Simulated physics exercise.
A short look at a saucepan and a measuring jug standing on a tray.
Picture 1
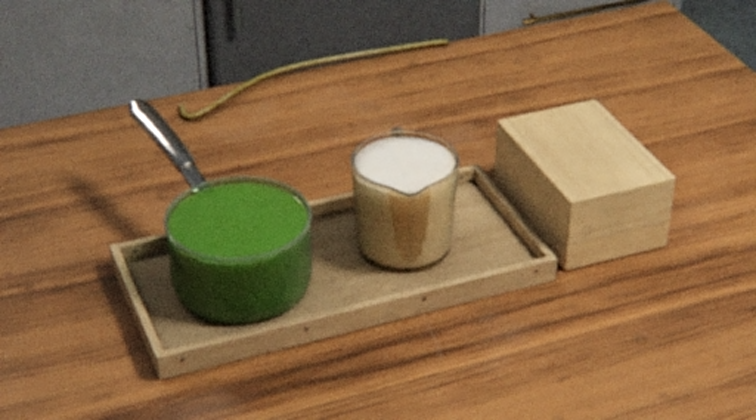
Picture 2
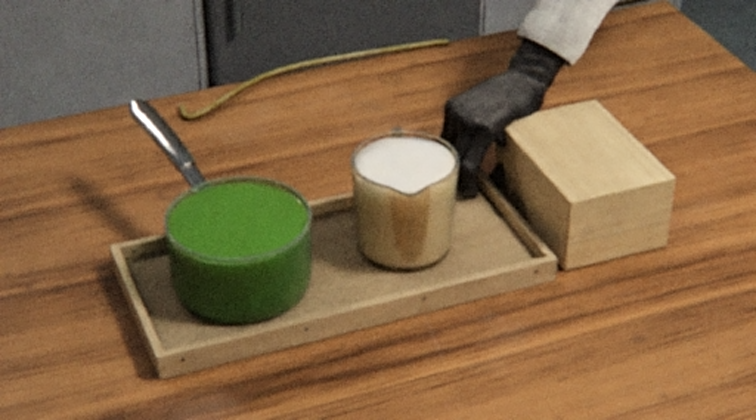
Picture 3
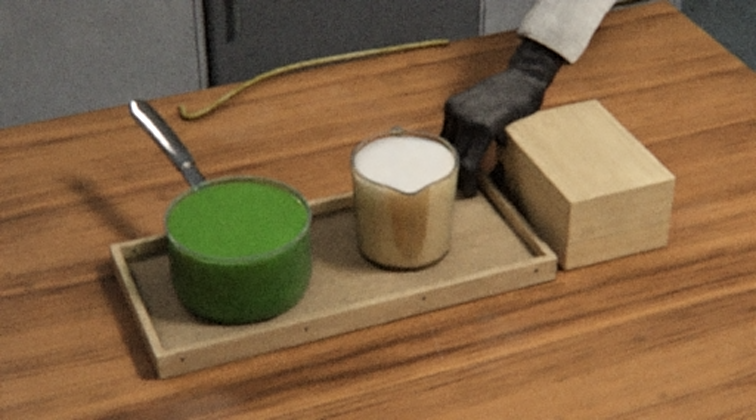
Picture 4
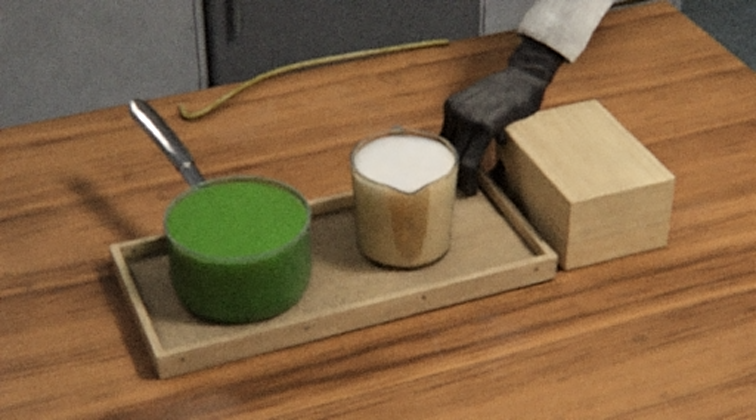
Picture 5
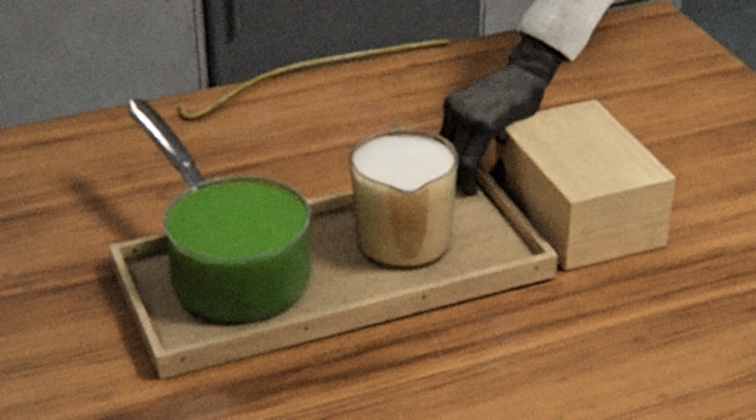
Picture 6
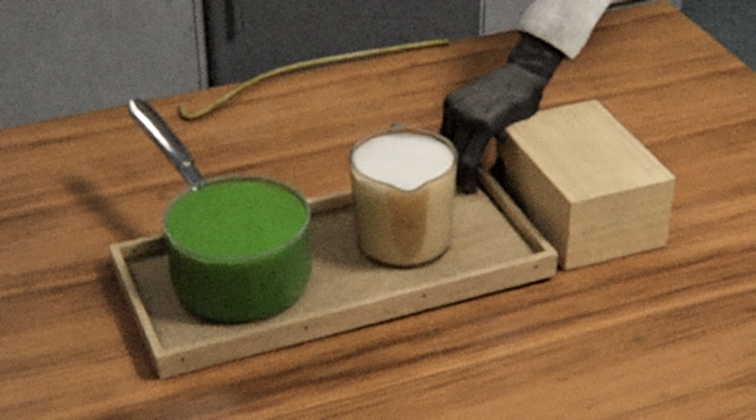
On a wooden table, a black-gloved hand takes a tray's right end and barely raises it beneath a saucepan and jug.
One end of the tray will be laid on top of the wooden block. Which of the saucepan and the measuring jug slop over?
In the end on the left the saucepan: It will slosh over. On the right the measuring jug: It will slosh over.
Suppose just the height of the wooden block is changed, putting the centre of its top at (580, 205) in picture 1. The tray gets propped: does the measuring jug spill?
Short version: It survives.
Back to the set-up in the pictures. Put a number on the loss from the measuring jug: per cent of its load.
Something like 8 percent, I reckon.
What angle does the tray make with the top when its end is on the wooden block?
I'd guess somewhere around 13 degrees.
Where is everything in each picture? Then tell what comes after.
In the first frame, the tray lies flat; saucepan (240, 249) nearly full; measuring jug (405, 200) nearly full; wooden block (620, 225).
In the second frame, a hand takes the end of the tray; saucepan nearly full, surface at (238, 223); measuring jug nearly full, surface at (405, 164).
In the third frame, slope near 0°; saucepan (240, 249) nearly full; measuring jug (405, 199) nearly full.
In the fourth frame, the tray slopes by about 0°; saucepan nearly full, surface at (238, 222); measuring jug nearly full, surface at (404, 162); wooden block (620, 225).
In the fifth frame, the end is rising; saucepan (240, 248) nearly full; measuring jug (404, 198) nearly full.
In the sixth frame, the end has come up a little; saucepan nearly full, surface at (237, 221); measuring jug nearly full, surface at (403, 161); wooden block (620, 225).
Next, the tray slopes by about 7°; saucepan, its rim is dry; measuring jug, its rim is dry.
After that, the tray slopes by about 15°; saucepan, it has slopped over; measuring jug, it has slopped over.
Finally, the tray slopes by about 13°, resting on the wooden block; saucepan, it has slopped over; measuring jug, it has slopped over.
